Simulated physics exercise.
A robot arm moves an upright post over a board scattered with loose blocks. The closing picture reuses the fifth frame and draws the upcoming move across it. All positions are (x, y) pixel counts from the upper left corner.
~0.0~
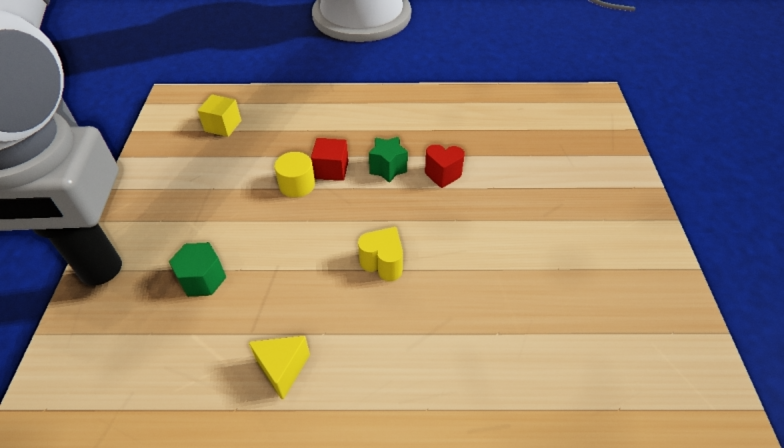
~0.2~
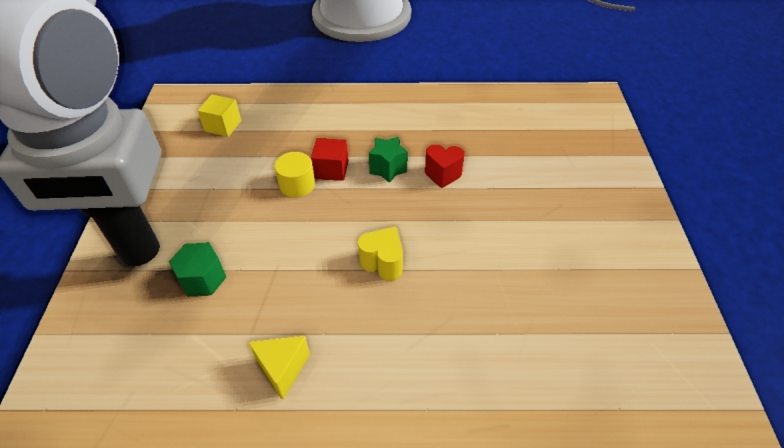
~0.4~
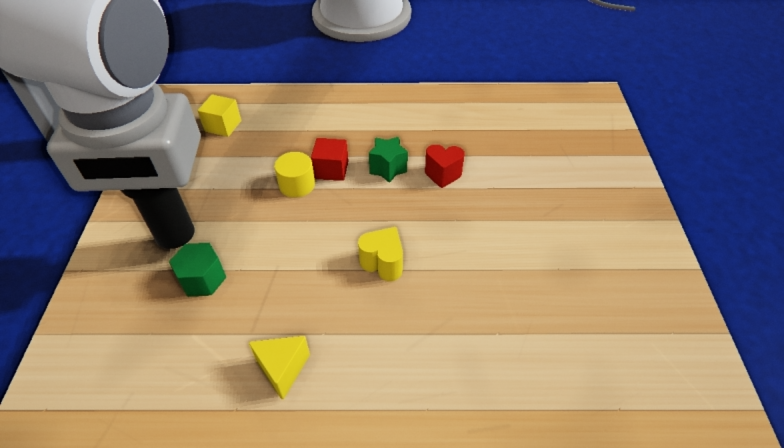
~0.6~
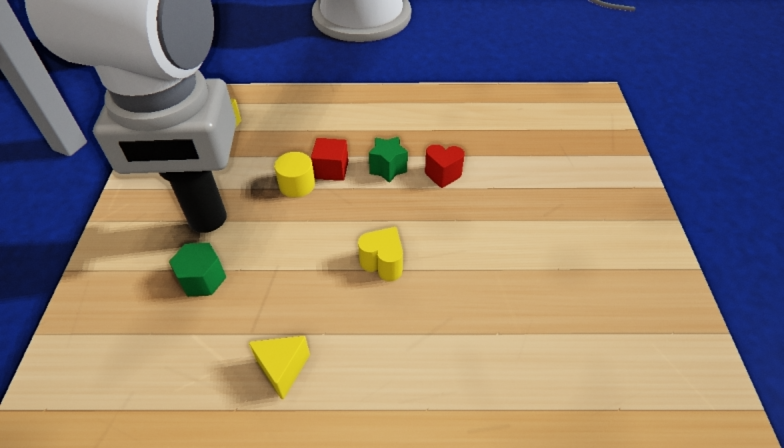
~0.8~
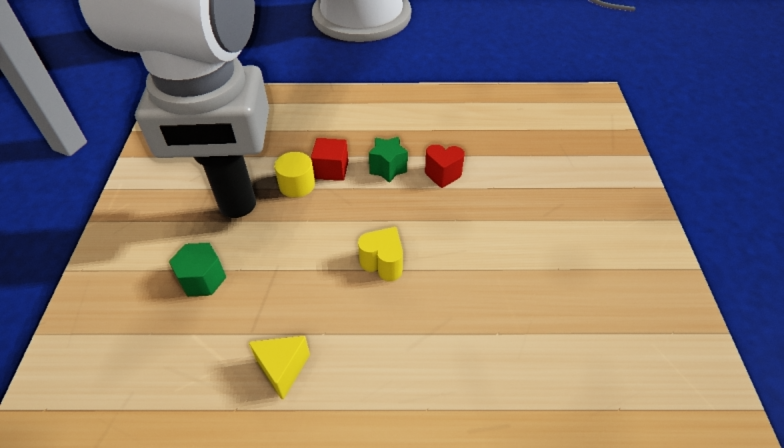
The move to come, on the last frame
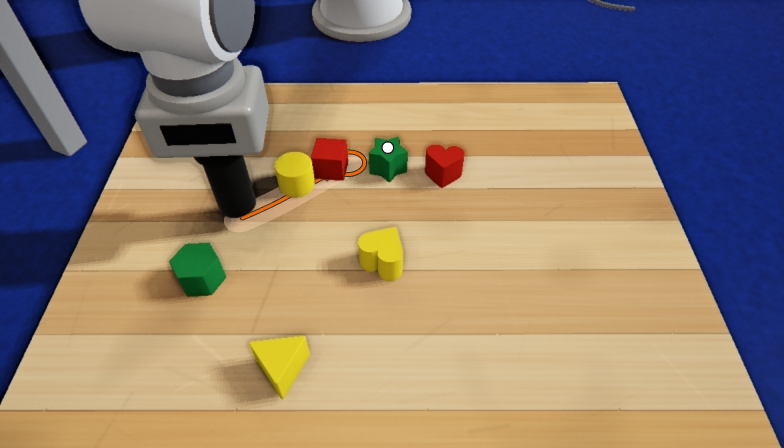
At the start, a robot arm holds a black post at the left edge of a wooden board scattered with yellow, red and green blocks. The arm moves the post steadily right and toward the far side, passing behind the green hexagonal block and nearing the yellow round one, while the blocks stay still.
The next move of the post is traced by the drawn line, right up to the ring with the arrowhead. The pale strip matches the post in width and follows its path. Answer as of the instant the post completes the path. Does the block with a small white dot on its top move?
No.
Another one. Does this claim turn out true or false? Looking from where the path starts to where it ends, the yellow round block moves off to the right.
It is false.
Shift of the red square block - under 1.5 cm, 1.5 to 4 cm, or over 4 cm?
Covers over 4 cm.
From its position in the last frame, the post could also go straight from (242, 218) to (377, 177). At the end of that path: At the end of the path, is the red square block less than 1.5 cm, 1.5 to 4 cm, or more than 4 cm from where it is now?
Middling, 1.5 to 4 cm.
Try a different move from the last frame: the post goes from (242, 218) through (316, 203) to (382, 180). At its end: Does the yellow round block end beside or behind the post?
I expect so.
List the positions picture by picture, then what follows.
The first picture shows tip of the post (101, 269), middles of tops, yellow round block (293, 164), red square block (329, 148), green star-shaped block (388, 148).
The second picture shows post (140, 251), nothing pushed.
The third picture shows post (175, 234), nothing pushed.
The fourth picture shows post (208, 219), nothing pushed.
The fifth picture shows post (238, 205), yellow round block (293, 164), red square block (329, 148), green star-shaped block (388, 148).
The line goes from (242, 218) via (299, 191), ending at (348, 163); the dot is on the green star-shaped block.
What follows on the original path. One third of the way, post (279, 186); yellow round block (303, 158); red square block (338, 143).
Two thirds of the way, post (314, 167); yellow round block (326, 137); red square block (358, 128), turned 50° clockwise.
At the end, post (347, 149); yellow round block (337, 121); red square block (370, 120), turned 85° clockwise; green star-shaped block unmoved.
